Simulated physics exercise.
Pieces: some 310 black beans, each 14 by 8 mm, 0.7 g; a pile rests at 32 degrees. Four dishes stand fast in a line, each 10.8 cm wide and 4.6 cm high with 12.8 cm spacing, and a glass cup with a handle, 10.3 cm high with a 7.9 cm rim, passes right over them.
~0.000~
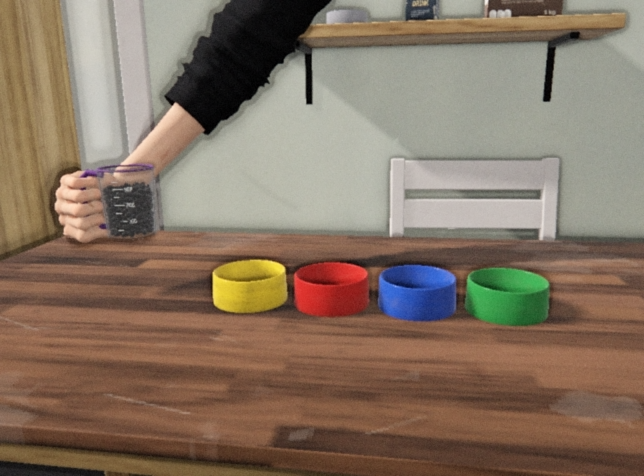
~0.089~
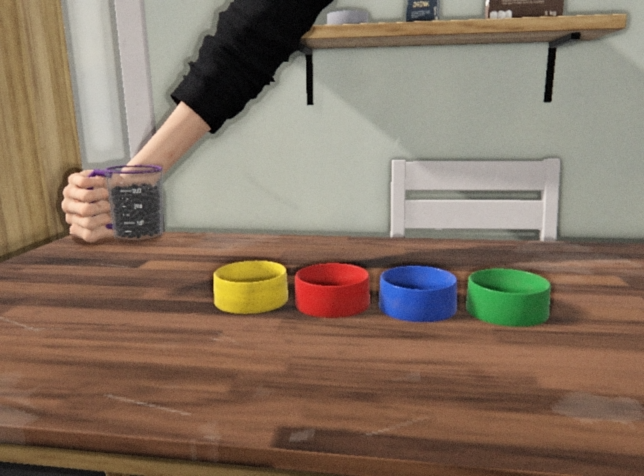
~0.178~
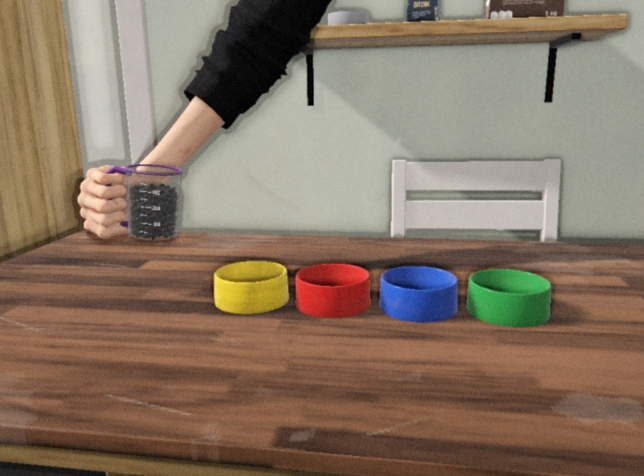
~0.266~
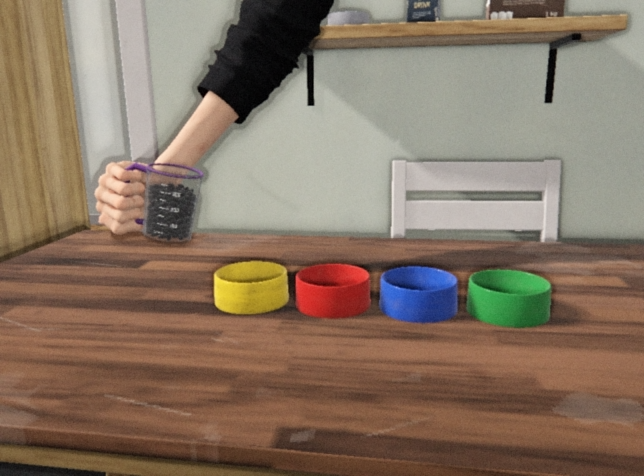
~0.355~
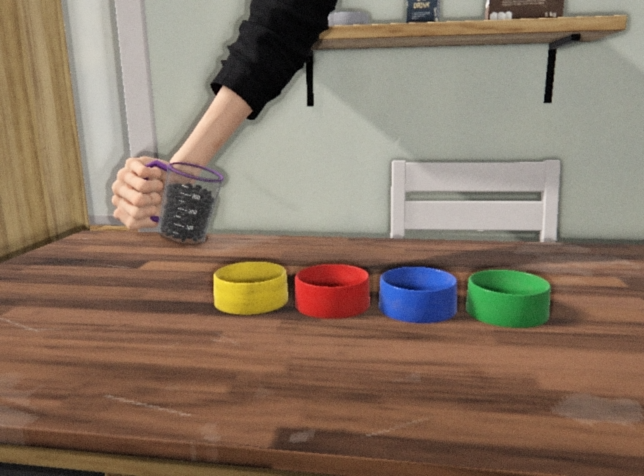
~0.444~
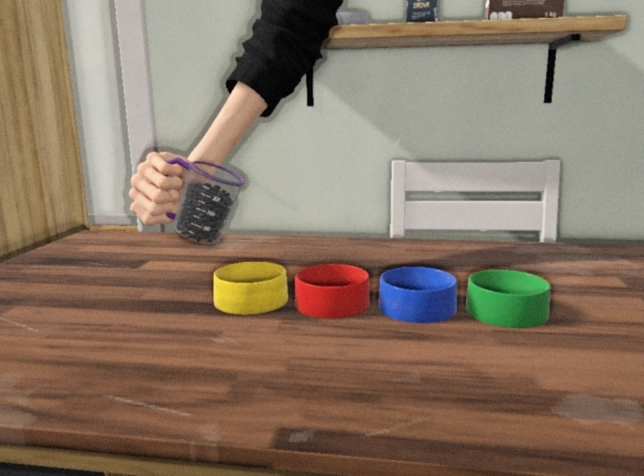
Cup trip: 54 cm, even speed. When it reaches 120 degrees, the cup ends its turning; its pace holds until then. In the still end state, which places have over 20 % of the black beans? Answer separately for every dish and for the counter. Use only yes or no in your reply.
Red dish: No; blue dish: No; green dish: Yes; yellow dish: No; counter: Yes.
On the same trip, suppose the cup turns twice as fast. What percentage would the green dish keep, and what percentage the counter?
Result - green dish: 0; counter: 20.
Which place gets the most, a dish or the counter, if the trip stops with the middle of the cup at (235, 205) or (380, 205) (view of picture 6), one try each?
I'd bet on yellow for the first try and blue for the second.
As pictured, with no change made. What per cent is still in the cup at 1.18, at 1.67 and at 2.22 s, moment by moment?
It goes roughly like this: 100, 95, 5 per cent.
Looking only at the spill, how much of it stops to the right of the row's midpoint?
100 per cent.
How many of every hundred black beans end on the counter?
The answer is roughly 25 per cent.
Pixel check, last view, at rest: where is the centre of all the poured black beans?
Approximately (525, 303) in the last view.
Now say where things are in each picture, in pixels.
The first frame shows cup at (129, 202), tilt 0 degrees, lip at (150, 168), moved 0.0 cm; middle of the pieces at (127, 209); yellow dish at (249, 271); red dish at (331, 274); blue dish at (417, 277); green dish at (508, 280).
The second frame shows cup at (137, 203), tilt 2 degrees, lip at (159, 170), moved 1.1 cm; middle of the pieces at (134, 210).
The third frame shows cup at (154, 203), tilt 7 degrees, lip at (180, 173), moved 3.8 cm; middle of the pieces at (151, 211).
The fourth frame shows cup at (171, 203), tilt 13 degrees, lip at (201, 177), moved 6.7 cm; middle of the pieces at (168, 211).
The fifth frame shows cup at (189, 204), tilt 18 degrees, lip at (221, 180), moved 9.6 cm; middle of the pieces at (185, 211).
The sixth frame shows cup at (207, 204), tilt 24 degrees, lip at (242, 184), moved 12.5 cm; middle of the pieces at (202, 211); yellow dish at (250, 273); red dish at (332, 276); blue dish at (418, 279); green dish at (509, 282). The cup turns about 60 degrees a second and travels 32 cm a second.
After 1.18 s, tilt 69 degrees; cup holds 100 %.
After 1.67 s, tilt 99 degrees; cup holds 95 %, green 5 %.
After 2.22 s, tilt 120 degrees; cup holds 5 %, green 70 %.
By 3.2 s all is still; red 0 %, blue 0 %, green 75 %, yellow 0 %, counter 25 %.
